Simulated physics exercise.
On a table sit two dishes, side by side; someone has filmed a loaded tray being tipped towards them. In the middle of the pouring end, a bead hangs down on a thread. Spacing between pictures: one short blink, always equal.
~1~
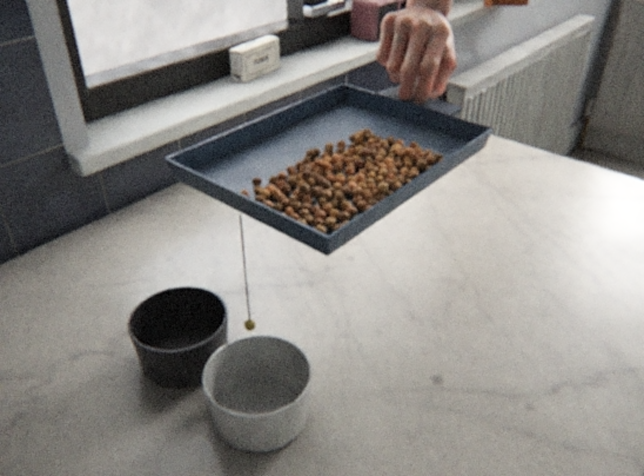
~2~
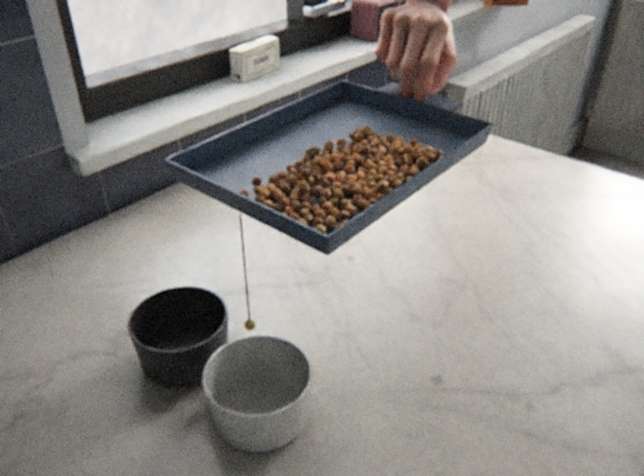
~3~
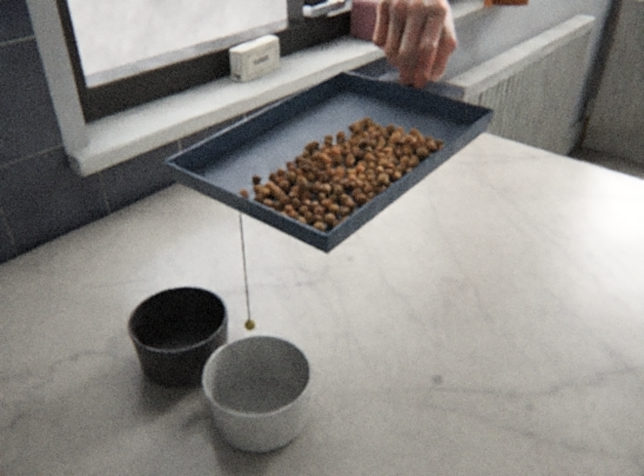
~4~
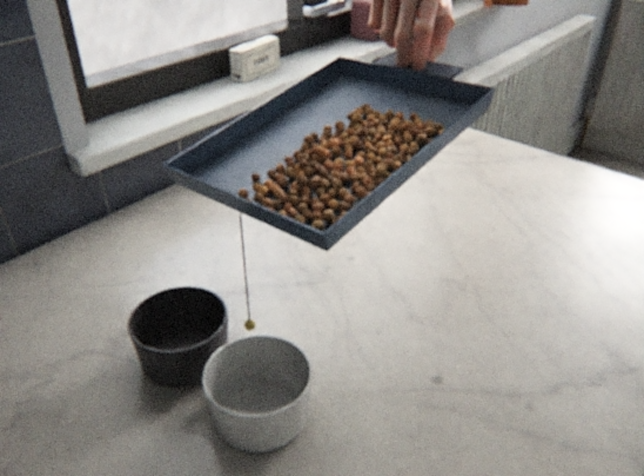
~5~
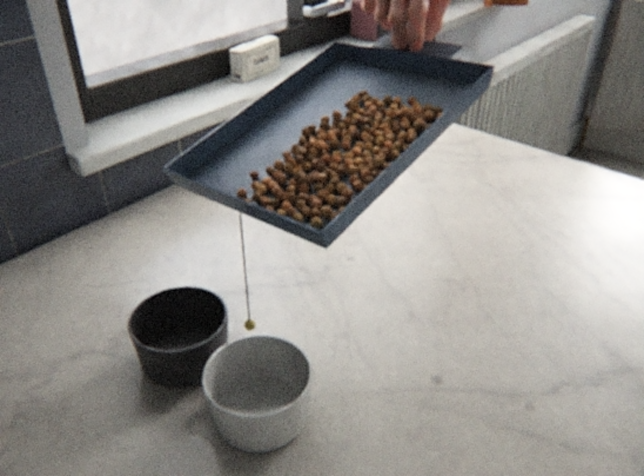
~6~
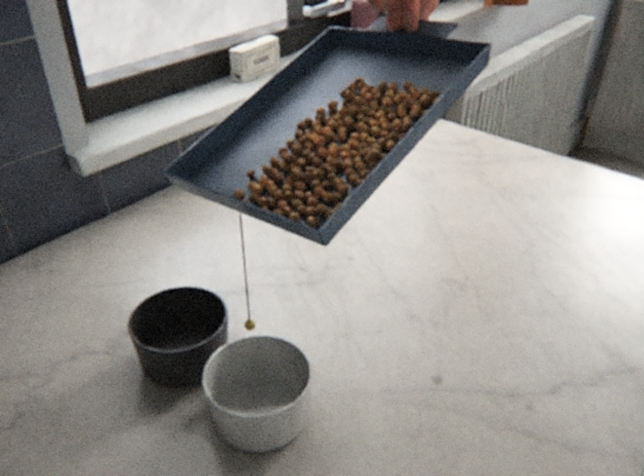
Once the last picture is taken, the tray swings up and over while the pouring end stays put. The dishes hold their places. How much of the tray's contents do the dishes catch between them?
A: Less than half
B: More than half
B, more than half.
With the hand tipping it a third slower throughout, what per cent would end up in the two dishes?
About 70 %.
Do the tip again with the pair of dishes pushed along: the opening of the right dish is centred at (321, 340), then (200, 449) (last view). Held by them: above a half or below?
Placing 1: A minority of it. Placing 2: A minority of it.
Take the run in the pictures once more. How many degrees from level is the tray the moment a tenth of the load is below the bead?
Approx. 115° from level.
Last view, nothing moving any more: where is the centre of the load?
I'd say the middle ends up at about (181, 364).
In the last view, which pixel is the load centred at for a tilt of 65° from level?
Near the pixel (240, 164).
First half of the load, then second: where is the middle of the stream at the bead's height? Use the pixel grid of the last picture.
Around (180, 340) and then (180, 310).
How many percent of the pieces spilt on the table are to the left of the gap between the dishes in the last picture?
Close to 100 per cent.
Shortly afterwards, tray tipped steeply; all but a few on the tray; only a few in the air.
Next, tray tipped past a quarter turn; all but a few on the tray; only a few in the right dish; only a few in the left dish; only a few in the air.
Some moments later, tray tipped past a quarter turn; a little in the right dish; near two thirds in the left dish; near a third outside both.
In the end, tray tipped past a quarter turn; a little in the right dish; near two thirds in the left dish; near a third outside both.
